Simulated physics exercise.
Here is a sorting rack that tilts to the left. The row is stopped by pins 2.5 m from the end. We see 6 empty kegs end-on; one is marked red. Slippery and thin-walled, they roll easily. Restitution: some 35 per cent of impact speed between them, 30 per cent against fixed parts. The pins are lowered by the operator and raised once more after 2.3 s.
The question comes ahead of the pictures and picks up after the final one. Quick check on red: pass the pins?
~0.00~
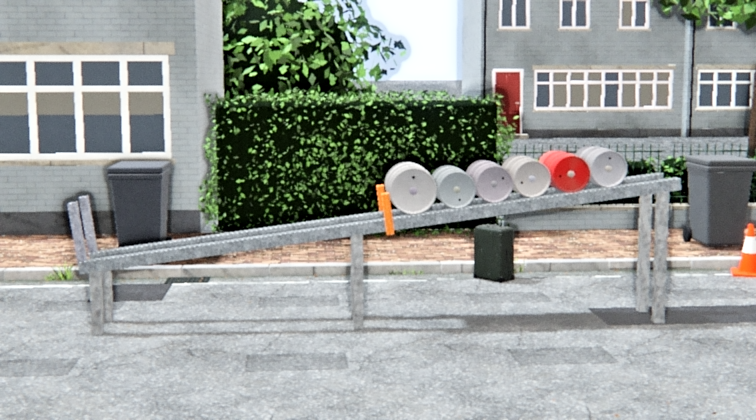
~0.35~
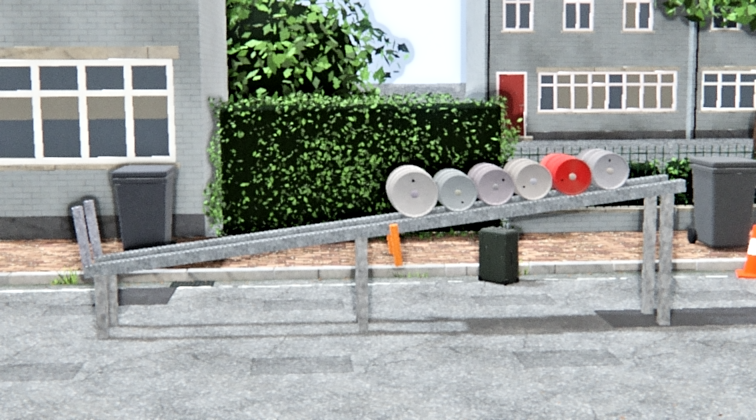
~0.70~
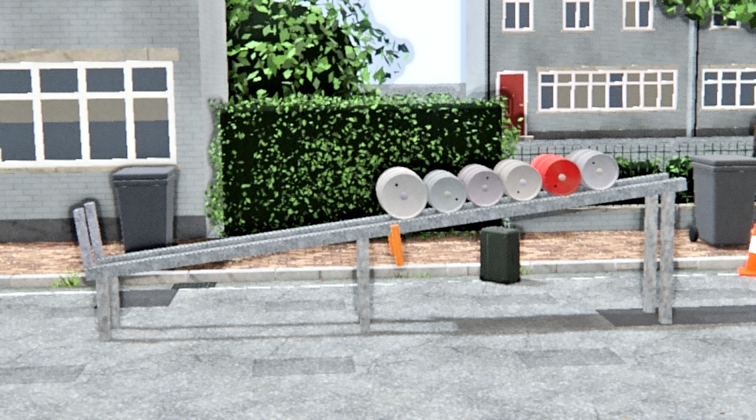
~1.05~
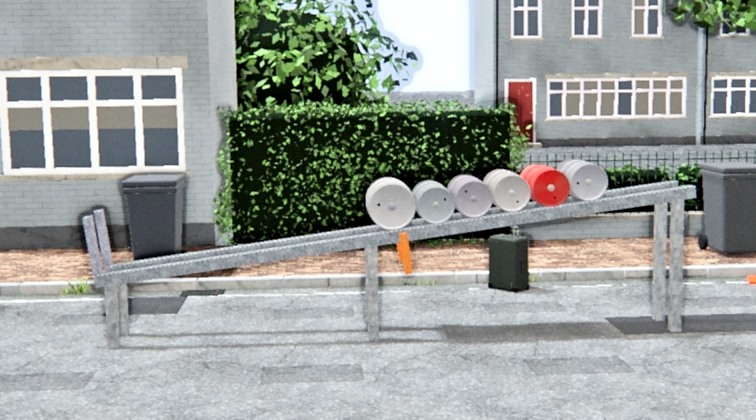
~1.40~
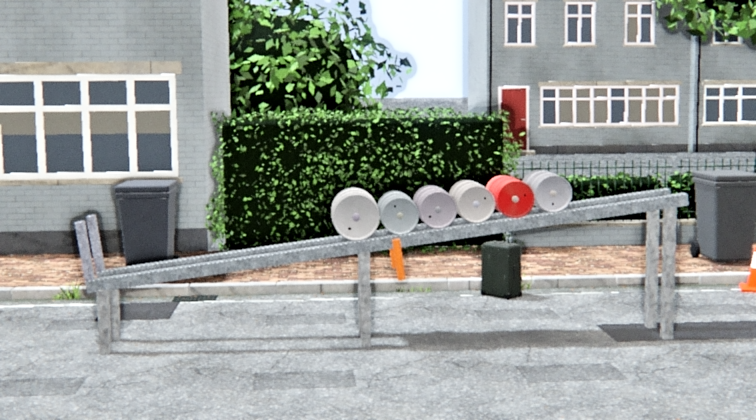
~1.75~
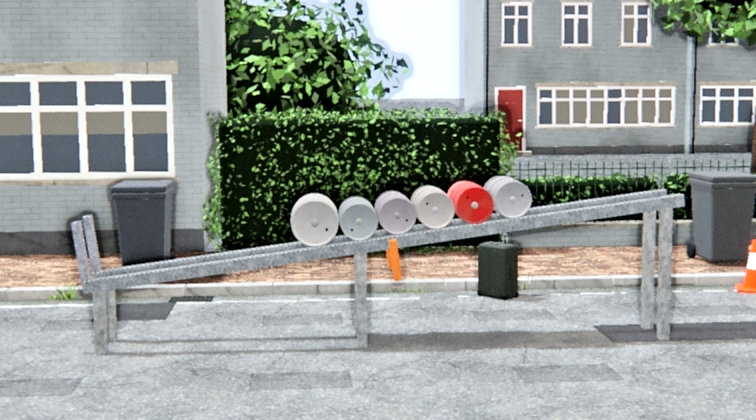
It is released.
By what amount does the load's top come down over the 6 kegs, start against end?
About 20 cm lower.
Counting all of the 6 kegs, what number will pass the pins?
Exactly 5.
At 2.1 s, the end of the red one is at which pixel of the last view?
Position: About (429, 212).
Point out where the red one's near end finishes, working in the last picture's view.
Roughly (272, 235).
Then, 2.1 s in, red is on the rails, 35 cm above the pins, rolling left; 3 of 6 have passed.
Then, 2.5 s in, red is in the air, 20 cm below the pins, rolling left; 5 of 6 have passed.
In the end (3.7 s), red is on the rails, 95 cm below the pins; 5 of 6 have passed.
